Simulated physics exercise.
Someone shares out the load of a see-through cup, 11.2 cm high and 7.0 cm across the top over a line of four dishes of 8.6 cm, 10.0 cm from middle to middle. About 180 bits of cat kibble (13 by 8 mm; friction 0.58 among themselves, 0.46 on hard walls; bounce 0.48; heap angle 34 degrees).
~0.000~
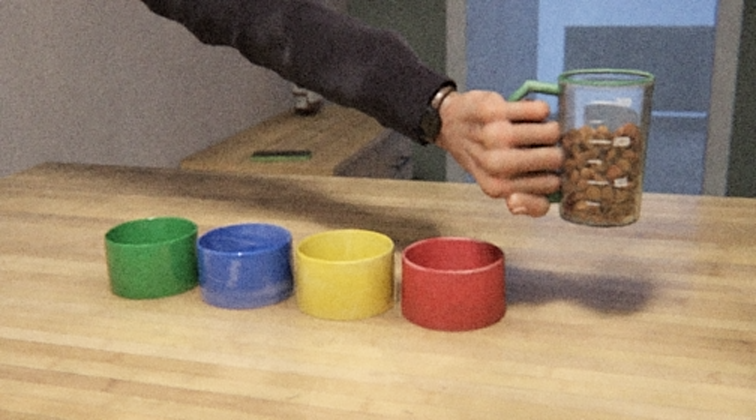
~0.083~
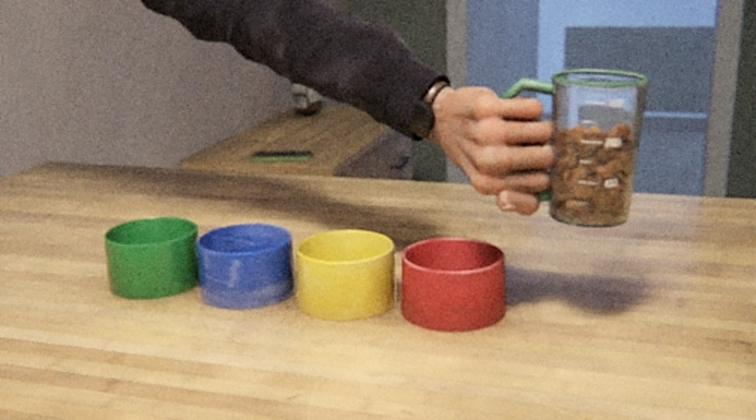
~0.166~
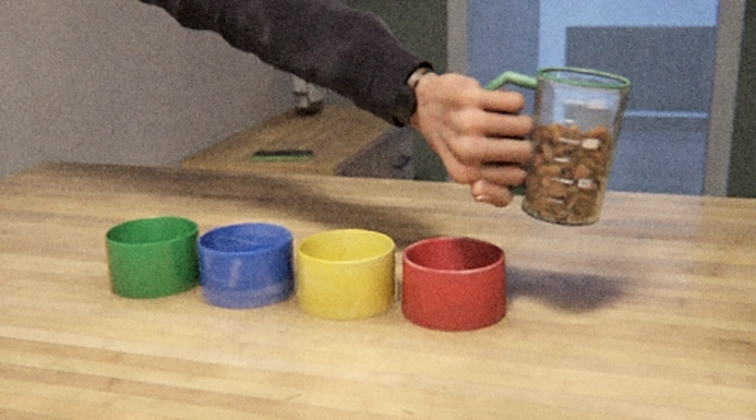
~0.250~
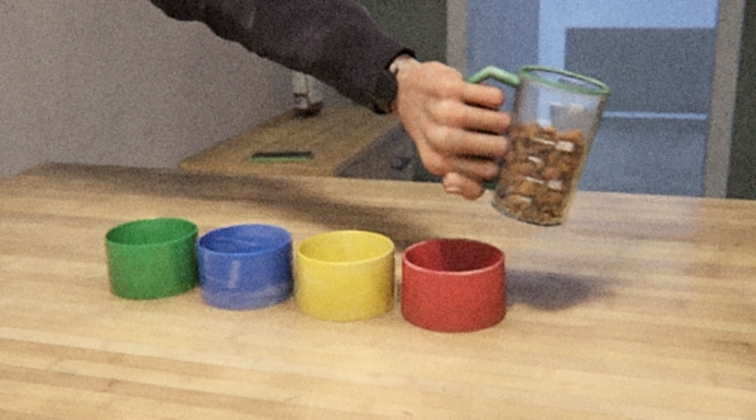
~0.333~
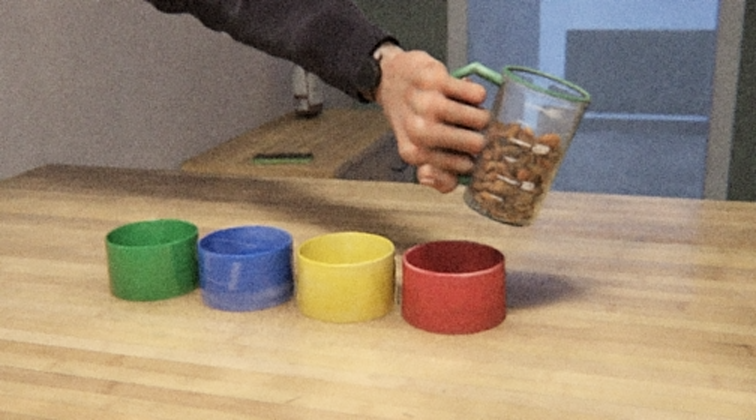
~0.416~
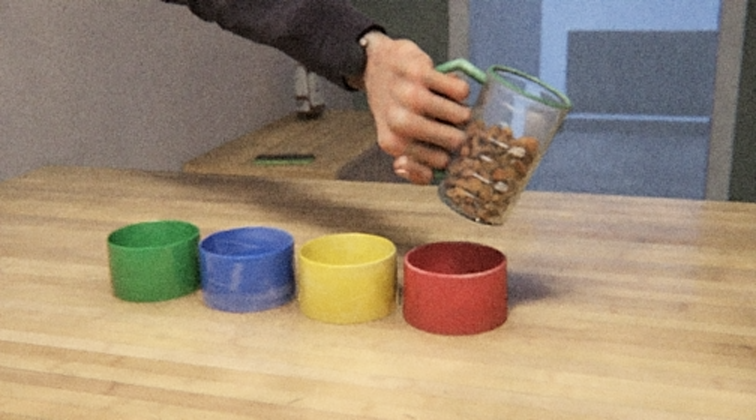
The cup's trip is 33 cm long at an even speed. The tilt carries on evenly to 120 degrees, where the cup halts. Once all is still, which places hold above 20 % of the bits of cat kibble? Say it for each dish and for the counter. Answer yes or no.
Red no, blue no, green no, yellow yes, counter yes.
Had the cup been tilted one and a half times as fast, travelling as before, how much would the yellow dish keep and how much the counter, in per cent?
Then: Yellow 60, counter 30.
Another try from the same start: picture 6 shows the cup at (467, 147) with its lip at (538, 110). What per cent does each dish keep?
Red 0, blue 10, green 0, yellow 50.
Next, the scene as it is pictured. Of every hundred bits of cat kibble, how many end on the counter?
About 45 per cent.
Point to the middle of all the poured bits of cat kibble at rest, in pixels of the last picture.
At about (326, 291).
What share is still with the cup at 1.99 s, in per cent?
Some 40 per cent of the load.
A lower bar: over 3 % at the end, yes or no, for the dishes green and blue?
Green no, blue yes.
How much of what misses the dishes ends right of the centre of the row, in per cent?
Some 60 per cent.
After 1.06 s, tilt 70 degrees; cup holds 100 %.
Then, at 1.49 s, tilt 100 degrees; cup holds 100 %.
After 1.99 s, tilt 120 degrees; cup holds 40 %, blue 5 %, yellow 25 %.
At rest (3.2 s), red 0 %, blue 5 %, green 0 %, yellow 45 %, counter 45 %.
